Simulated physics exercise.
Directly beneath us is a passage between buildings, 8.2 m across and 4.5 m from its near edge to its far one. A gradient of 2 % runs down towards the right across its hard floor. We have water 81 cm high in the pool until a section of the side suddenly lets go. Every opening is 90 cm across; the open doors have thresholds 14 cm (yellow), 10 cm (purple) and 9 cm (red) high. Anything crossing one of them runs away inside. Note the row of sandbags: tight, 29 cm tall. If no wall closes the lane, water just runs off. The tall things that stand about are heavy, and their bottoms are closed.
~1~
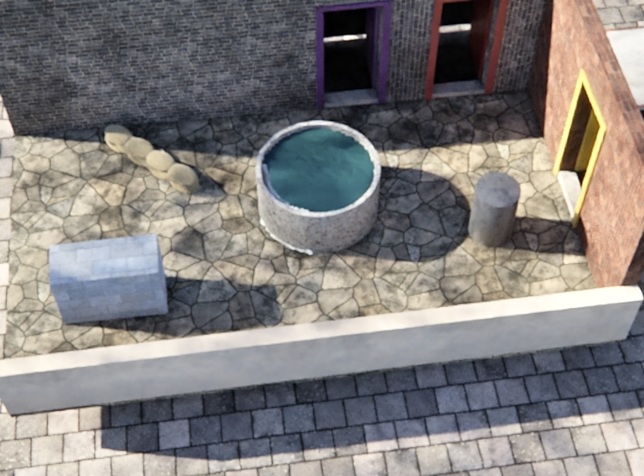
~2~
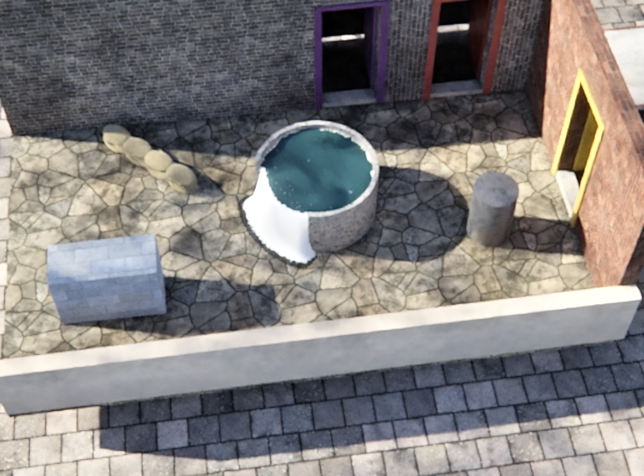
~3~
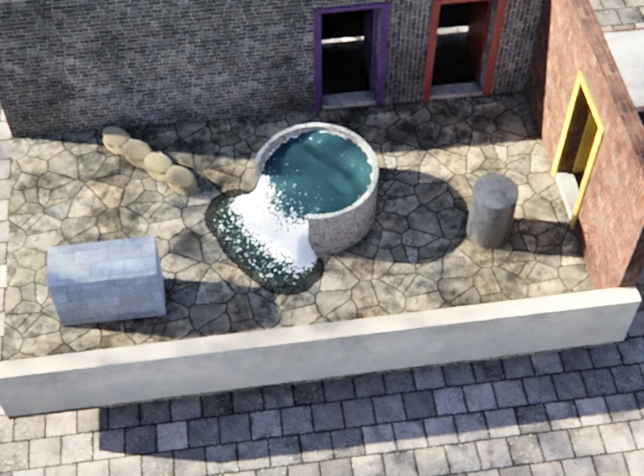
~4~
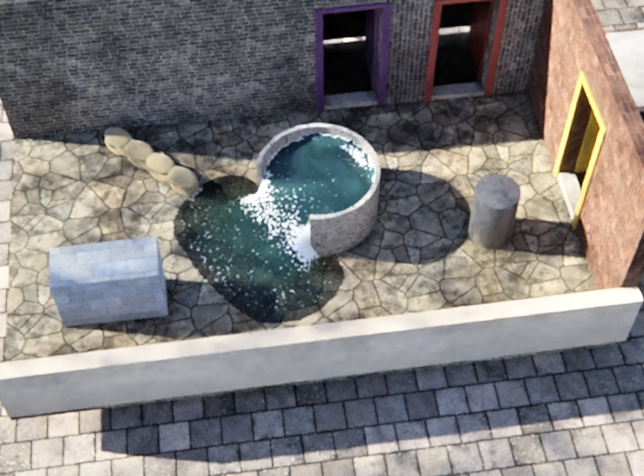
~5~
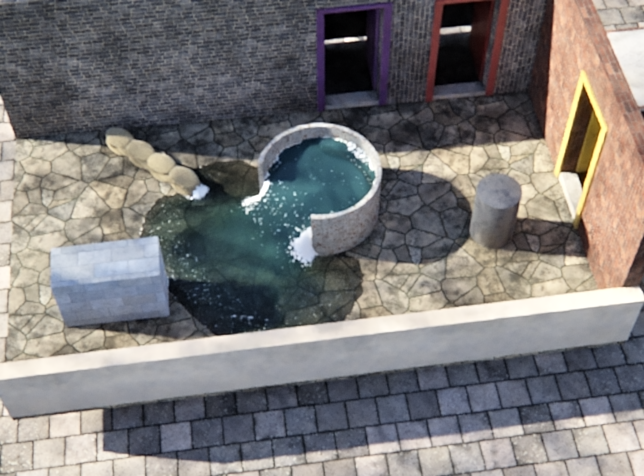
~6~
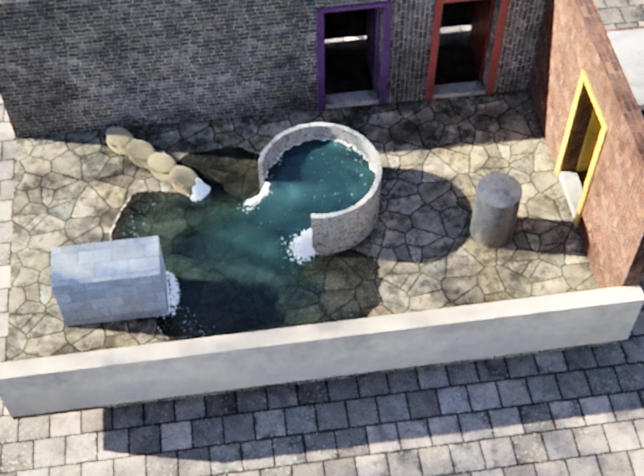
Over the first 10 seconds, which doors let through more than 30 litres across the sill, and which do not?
Sorted by door: Yellow door lets through less or equal, purple door lets through less or equal, red door lets through less or equal.
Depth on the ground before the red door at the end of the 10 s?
I'd say close to 5.0 cm.
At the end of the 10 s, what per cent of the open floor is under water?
75 %.
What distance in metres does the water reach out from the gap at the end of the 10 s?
Distance: Approx. 5.0 m.
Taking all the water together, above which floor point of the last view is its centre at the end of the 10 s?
Roughly (358, 223) in the last picture.
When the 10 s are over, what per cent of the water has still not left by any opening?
52 %.
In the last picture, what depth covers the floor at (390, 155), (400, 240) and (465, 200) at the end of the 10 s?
0, 1 and 2 cm, respectively.
A moment later water covers 35 % of the floor and is deepest (46 cm) near (184, 367); yellow door not reached, purple door not reached, red door not reached.
Soon after water covers 45 % of the floor and is deepest (26 cm) near (184, 367); yellow door not reached, purple door not reached, red door not reached.
Next water covers 55 % of the floor and is deepest (14 cm) near (217, 297); yellow door not reached, purple door not reached, red door not reached.
Later on water covers 65 % of the floor and is deepest (10 cm) near (584, 299); yellow door 4 cm at the sill, 0 L in, purple door not reached, red door not reached.
At the end water covers 75 % of the floor and is deepest (9 cm) near (532, 116); yellow door 5 cm at the sill, 0 L in, purple door 2 cm at the sill, 0 L in, red door 5 cm at the sill, 0 L in.
